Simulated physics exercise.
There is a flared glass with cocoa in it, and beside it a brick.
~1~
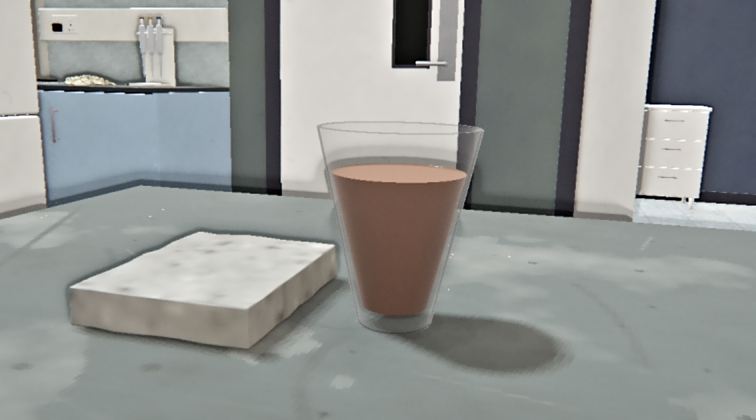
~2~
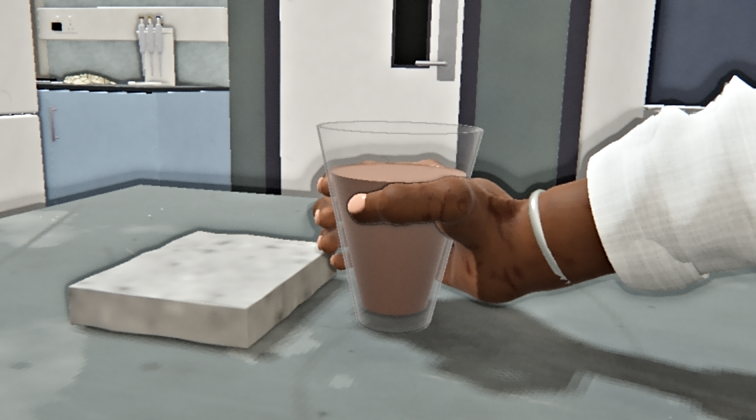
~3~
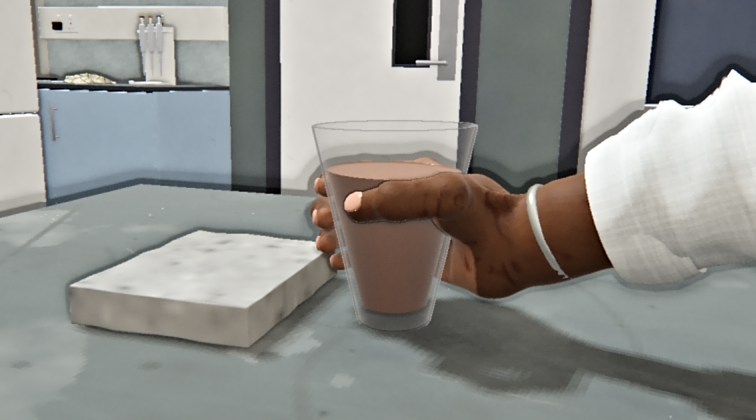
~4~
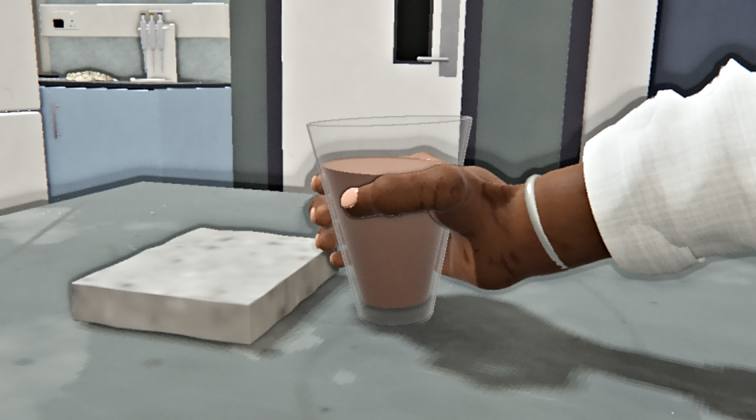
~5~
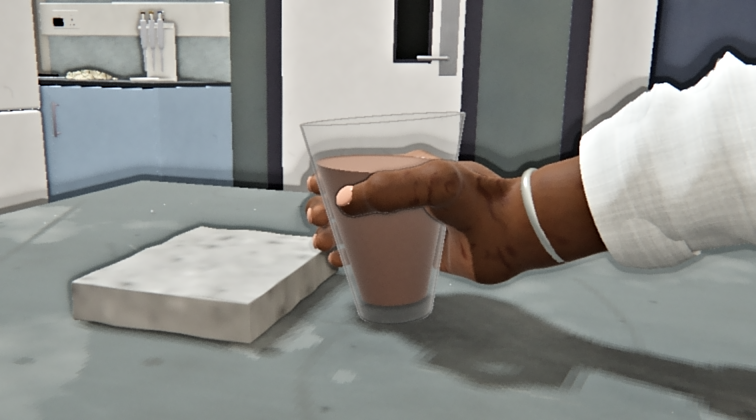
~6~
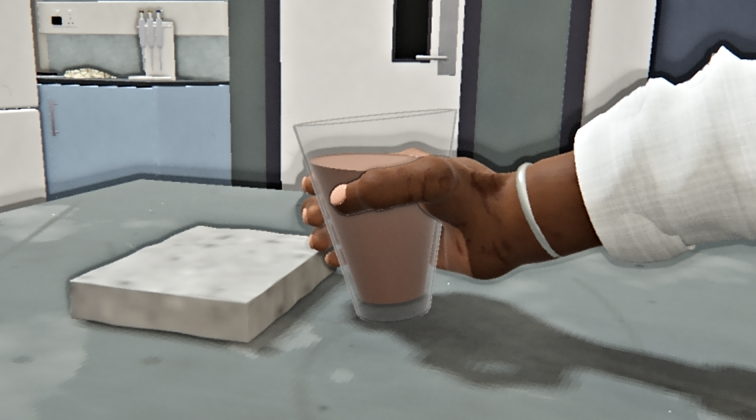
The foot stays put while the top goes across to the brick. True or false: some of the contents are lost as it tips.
True.
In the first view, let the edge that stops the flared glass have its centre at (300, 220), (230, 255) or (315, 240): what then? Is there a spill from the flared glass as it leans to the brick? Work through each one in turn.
No loss, overflow, no loss.
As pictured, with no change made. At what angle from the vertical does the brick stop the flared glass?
45°, roughly.
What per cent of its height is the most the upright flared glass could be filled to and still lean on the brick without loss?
Around 65 percent of its height.
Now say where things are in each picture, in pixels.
In the first frame, it stands upright; flared glass (397, 217) about three quarters full.
The second frame shows a hand takes hold; flared glass about three quarters full, surface at (398, 173); brick (219, 279).
In the third frame, the top moves towards the brick; flared glass (394, 214) about three quarters full.
The fourth frame shows on the way over; flared glass about three quarters full, surface at (390, 167); brick (221, 276).
In the fifth frame, it is leaning; flared glass (388, 208) about three quarters full.
The sixth frame shows tipping on its foot; flared glass about three quarters full, surface at (379, 163); brick (219, 274).
Soon after, the flared glass leans by about 25°; nothing has left it.
Later, the flared glass leans by about 40°; some has gone over its rim; nearly all of the cocoa is inside.
In the end, the flared glass leans by about 45°, against the brick; some has gone over its rim; about three quarters of the cocoa is inside.
